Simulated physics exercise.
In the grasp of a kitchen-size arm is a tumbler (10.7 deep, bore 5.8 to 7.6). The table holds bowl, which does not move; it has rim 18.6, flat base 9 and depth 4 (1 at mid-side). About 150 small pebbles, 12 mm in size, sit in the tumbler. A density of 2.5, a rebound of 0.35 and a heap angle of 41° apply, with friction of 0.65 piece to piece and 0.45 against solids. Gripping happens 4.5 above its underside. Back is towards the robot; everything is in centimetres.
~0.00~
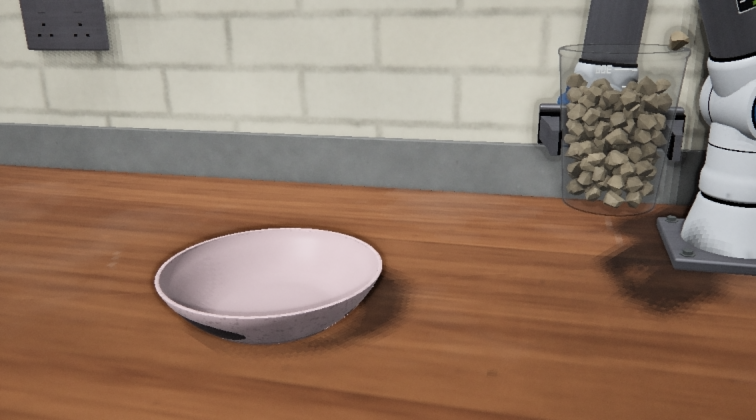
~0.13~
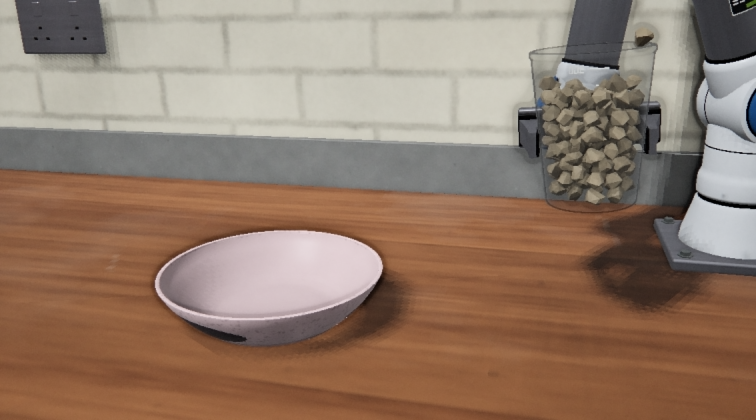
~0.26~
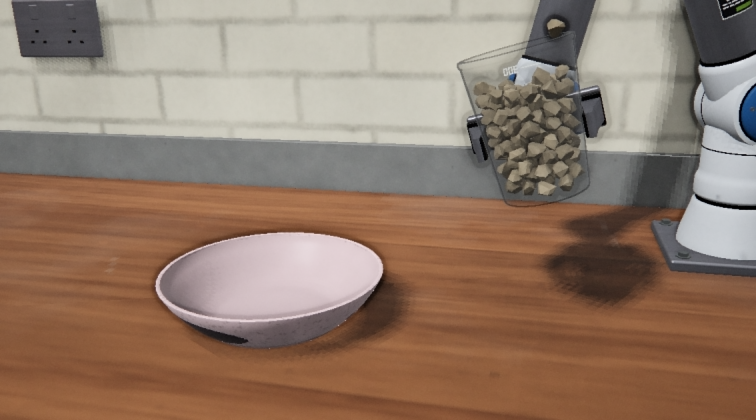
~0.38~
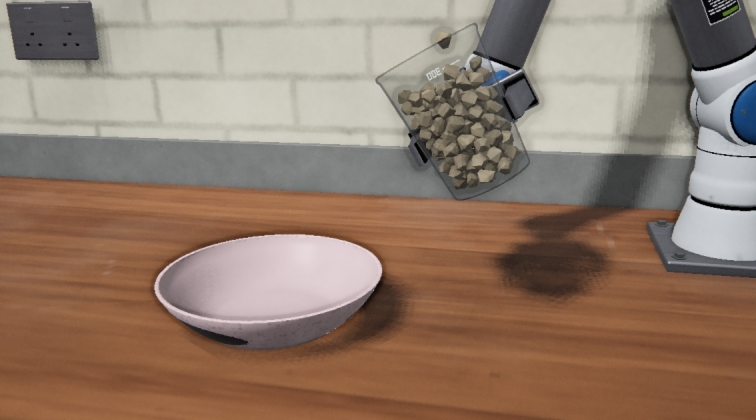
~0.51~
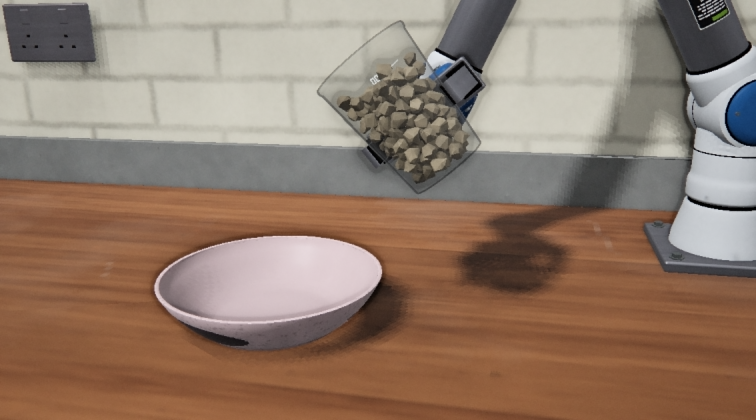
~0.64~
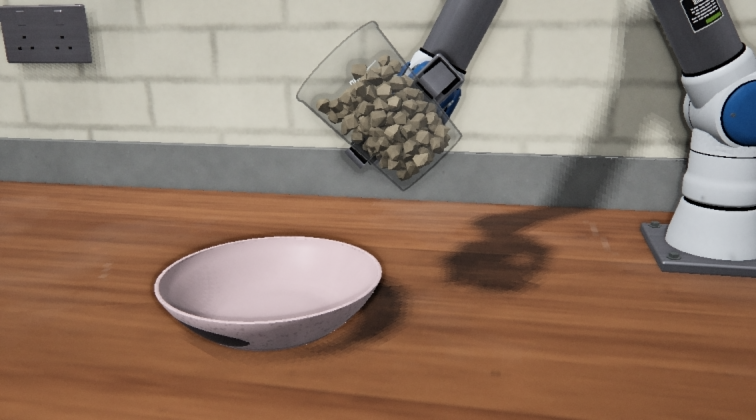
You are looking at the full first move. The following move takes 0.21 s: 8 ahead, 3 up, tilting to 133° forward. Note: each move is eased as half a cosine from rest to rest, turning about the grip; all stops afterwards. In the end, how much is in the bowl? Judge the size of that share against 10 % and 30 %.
The share is above 30 %.
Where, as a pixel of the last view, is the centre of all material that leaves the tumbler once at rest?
Near (226, 302).
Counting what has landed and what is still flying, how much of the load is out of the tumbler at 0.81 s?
Share gone by then: Near 0 %.
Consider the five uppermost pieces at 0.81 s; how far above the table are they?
Close to 24 cm.
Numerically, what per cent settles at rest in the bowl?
75 %, roughly.
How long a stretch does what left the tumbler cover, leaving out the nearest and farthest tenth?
24 cm.
After 0.72 s, tilted 75° forward, highest piece 22 above the table; 151 in the tumbler.
After 0.81 s, tilted 124° forward, highest piece 24 above the table; 151 in the tumbler.
After 1.05 s, tilted 133° forward, highest piece 8 above the table; 113 in the bowl, 35 on the table or floor, 3 in flight or on a rim.
After 2.10 s, tilted 133° forward, highest piece 4 above the table; 113 in the bowl, 38 on the table or floor.
In the end, 113 in the bowl, 38 on the table or floor. That is 75 % in the bowl.
